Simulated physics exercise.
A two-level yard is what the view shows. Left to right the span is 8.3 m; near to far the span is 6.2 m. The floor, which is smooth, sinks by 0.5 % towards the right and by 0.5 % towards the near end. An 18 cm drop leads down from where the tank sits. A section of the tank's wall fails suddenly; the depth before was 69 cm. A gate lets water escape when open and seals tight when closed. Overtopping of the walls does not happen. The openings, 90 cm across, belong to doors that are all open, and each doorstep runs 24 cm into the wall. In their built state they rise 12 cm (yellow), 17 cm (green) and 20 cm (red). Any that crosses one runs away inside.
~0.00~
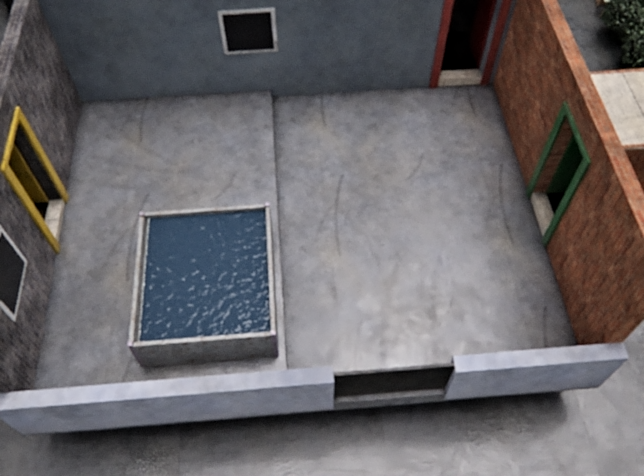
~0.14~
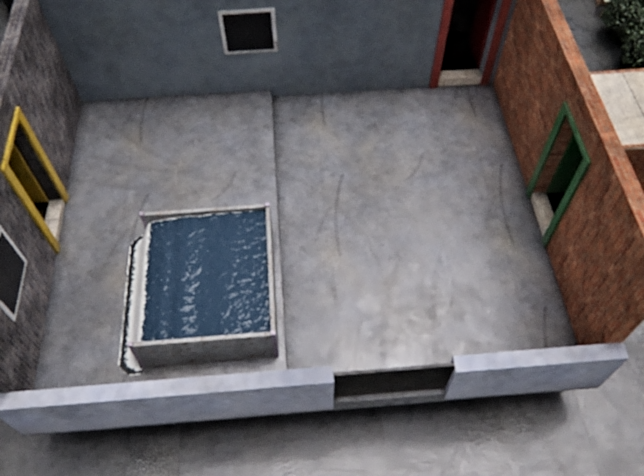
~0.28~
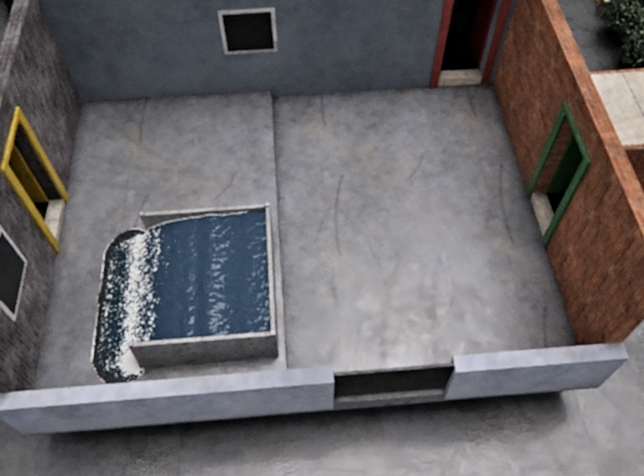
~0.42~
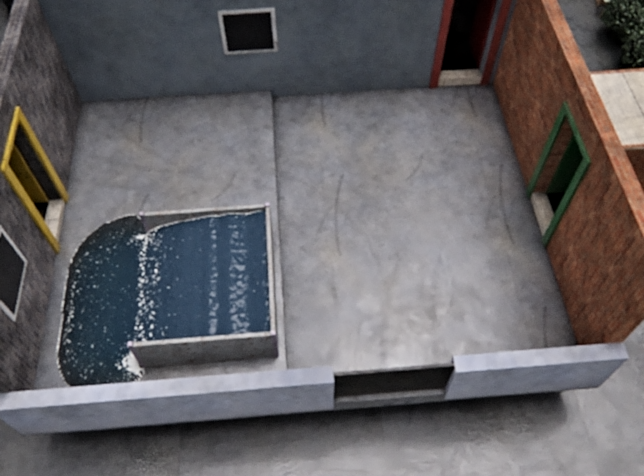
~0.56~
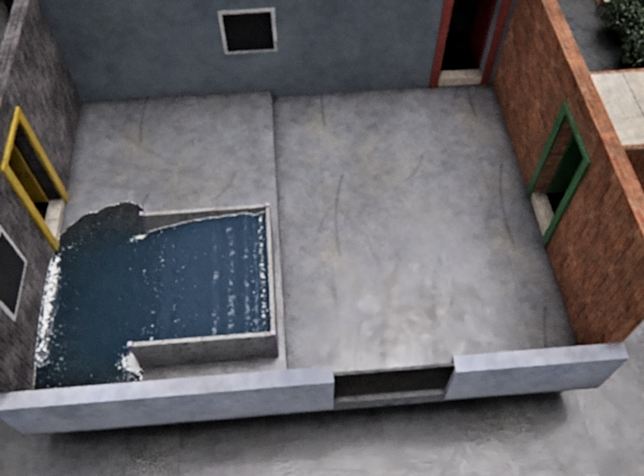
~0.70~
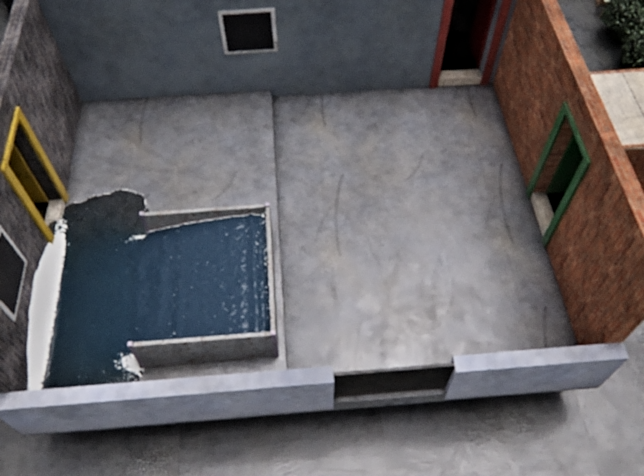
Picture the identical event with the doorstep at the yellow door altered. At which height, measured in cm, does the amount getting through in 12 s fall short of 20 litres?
From about 22 cm upwards.
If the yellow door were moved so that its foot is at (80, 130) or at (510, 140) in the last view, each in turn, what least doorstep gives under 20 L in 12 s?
You'd want roughly 13.0 cm there first, then roughly 10.0 cm.
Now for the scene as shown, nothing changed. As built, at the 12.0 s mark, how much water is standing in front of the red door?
About 7.0 centimetres.
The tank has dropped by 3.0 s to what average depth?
17 cm, roughly.
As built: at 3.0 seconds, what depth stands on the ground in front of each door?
Depths, in cm - yellow: 18, green: 0, red: 0.
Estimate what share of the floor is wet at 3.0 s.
Roughly 30 percent of the floor is wet.
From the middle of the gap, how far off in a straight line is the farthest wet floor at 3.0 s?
About 4.8 m.
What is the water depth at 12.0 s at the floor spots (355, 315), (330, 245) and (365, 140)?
First spot about 5 cm, second about 1 cm, third about 3 cm.
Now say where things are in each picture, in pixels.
Still water, 69 cm deep, in the tank at (205, 273); the yellow door at (40, 188) is dry, in the first frame.
The gap is at (146, 291), the front 0.3 m out at (127, 365); the back of the tank holds 69 cm, in the second frame.
The front is at (102, 300), 0.8 m from the gap at (147, 293); 1.7 m2 of floor is wet, 69 cm left at the back, in the third frame.
The gap is at (148, 294), the front 1.3 m out at (67, 306); the back of the tank holds 68 cm, in the fourth frame.
The gap is at (148, 294), the front 1.6 m out at (36, 383); the back of the tank holds 61 cm, in the fifth frame.
Water pours out at (148, 294) and has run 1.8 m, to (64, 212); about 12 cm deep outside, 58 cm at the back; water is at the yellow door at (40, 188), in the sixth frame.
After 1.4 s water covers 15 % of the floor, deepest (57 cm) near (32, 407); 25 cm at the yellow door, 17 litres in over its 12 cm doorstep.
After 3.0 s water covers 30 % of the floor, deepest (31 cm) near (32, 407); 18 cm at the yellow door, 87 litres in over its 12 cm doorstep.
After 12.0 s water covers 95 % of the floor, deepest (16 cm) near (585, 366); 5 cm at the yellow door, 98 litres in over its 12 cm doorstep.
At the yellow door as built, the water arrived by 0.7 s and peaked near 25 cm at 1.6 s.
Run again over the same 12 s with other heights there, 41 litres in over 18.5 cm, 10 litres over 25 cm. The limit of 20 litres is kept from about 22 cm up.
